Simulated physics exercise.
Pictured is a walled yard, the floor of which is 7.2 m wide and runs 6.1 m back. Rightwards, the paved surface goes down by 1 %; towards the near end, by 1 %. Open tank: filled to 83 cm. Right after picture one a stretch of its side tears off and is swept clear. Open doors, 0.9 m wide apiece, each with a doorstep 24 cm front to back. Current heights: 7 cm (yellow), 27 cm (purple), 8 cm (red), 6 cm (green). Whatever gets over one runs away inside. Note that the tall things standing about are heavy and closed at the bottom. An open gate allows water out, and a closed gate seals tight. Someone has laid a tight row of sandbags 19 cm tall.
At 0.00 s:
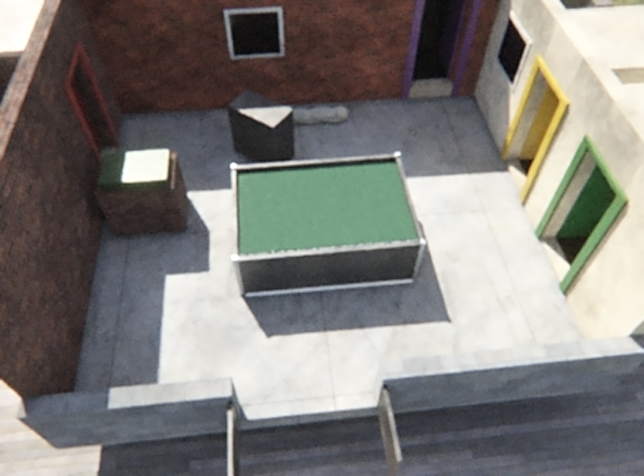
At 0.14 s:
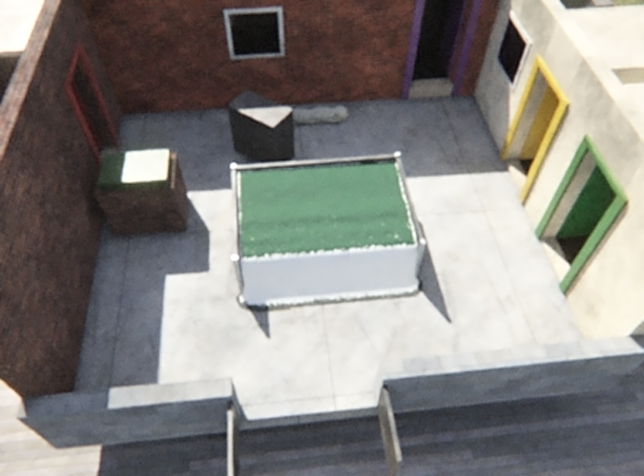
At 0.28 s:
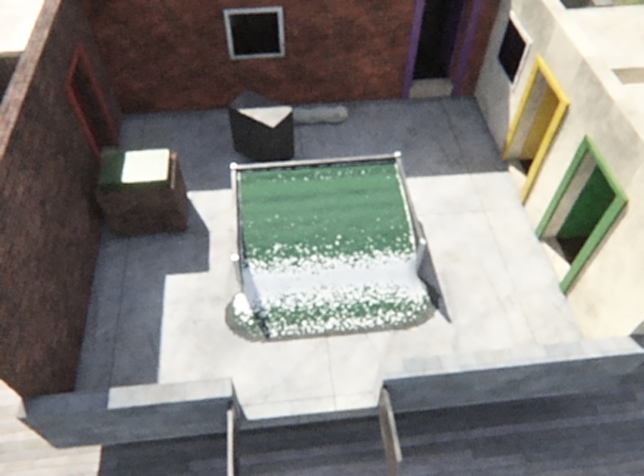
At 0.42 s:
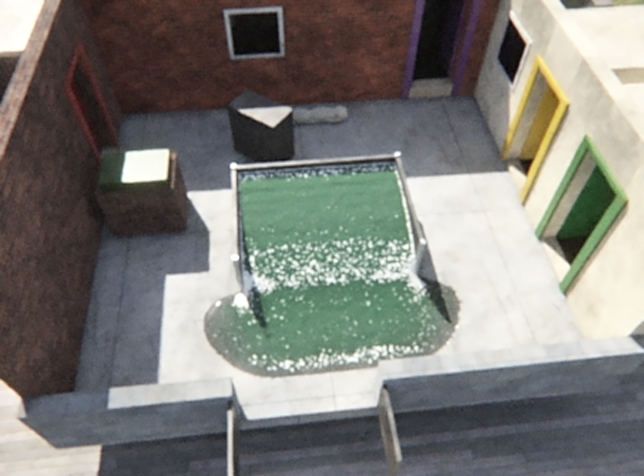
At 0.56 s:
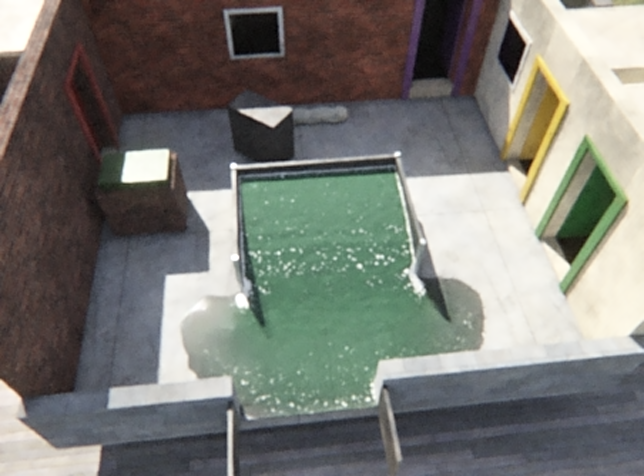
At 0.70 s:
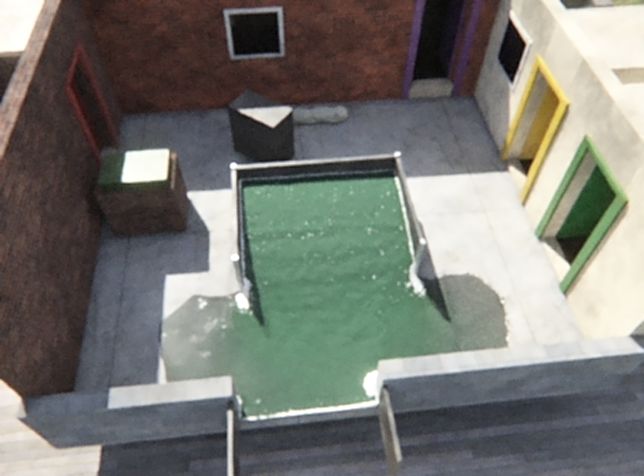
A walled yard with a pale paved floor is seen from above by a camera that stays still. An open tank of green water stands in the middle, with dark boxy objects behind and to its left, yellow and green doorways on the right, and a purple one at the back. The tank's near side gives way, and water pours forward, spreads sideways and reaches the gate opening.
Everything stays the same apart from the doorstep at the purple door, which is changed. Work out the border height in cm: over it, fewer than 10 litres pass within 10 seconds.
Border at about 10.5 cm.
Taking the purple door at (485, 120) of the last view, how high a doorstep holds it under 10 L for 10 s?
It needs about 8.0 cm.
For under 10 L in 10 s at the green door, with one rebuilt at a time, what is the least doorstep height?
Door green, min height approx. 12.5 cm.
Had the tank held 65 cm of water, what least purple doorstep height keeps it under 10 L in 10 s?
Some 7.5 cm.
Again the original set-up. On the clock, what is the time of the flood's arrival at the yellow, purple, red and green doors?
Yellow at 2.4 seconds, purple at 3.8 seconds, red at 3.8 seconds, green at 1.8 seconds.
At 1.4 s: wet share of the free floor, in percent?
Roughly 25 percent of the floor.
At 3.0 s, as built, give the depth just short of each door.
Depth (cm): Yellow 4 / purple 0 / red 0 / green 14.
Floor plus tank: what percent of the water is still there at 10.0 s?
Roughly 44 per cent of the water.
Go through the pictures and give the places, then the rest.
The first picture shows still water, 83 cm deep, in the open tank at (323, 206); the purple door at (438, 54) is dry.
In the second picture, water pours out at (329, 275) and has run 0.3 m, to (253, 306); about 7 cm deep outside, 83 cm at the back.
In the third picture, the front is at (266, 338), 0.8 m from the gap at (329, 275); 2.2 m2 of floor is wet, 80 cm left at the back.
In the fourth picture, the front is at a hidden place, 1.3 m from the gap at (329, 277); 4.2 m2 of floor is wet, 71 cm left at the back.
In the fifth picture, the gap is at (329, 277), the front 1.9 m out at a hidden place; the back of the open tank holds 71 cm.
In the sixth picture, the front is at a hidden place, 1.9 m from the gap at (329, 277); 7.7 m2 of floor is wet, 66 cm left at the back; 4.6 m in a straight line remain to the purple door at (438, 54).
After 1.4 s water covers 25 % of the floor, deepest (52 cm) near (397, 386); it has not reached the purple door.
After 3.0 s water covers 45 % of the floor, deepest (34 cm) near (574, 367); it has not reached the purple door.
After 10.0 s water covers 95 % of the floor, deepest (9 cm) near (504, 181); 6 cm at the purple door, 0 litres in over its 27 cm doorstep.
At the purple door as built, the water arrived by 3.8 s and peaked near 14 cm at 4.2 s.
Run again over the same 10 s with other heights there, 21 litres in over 9 cm, 4 litres over 12 cm. The limit of 10 litres is kept from about 10.5 cm up.
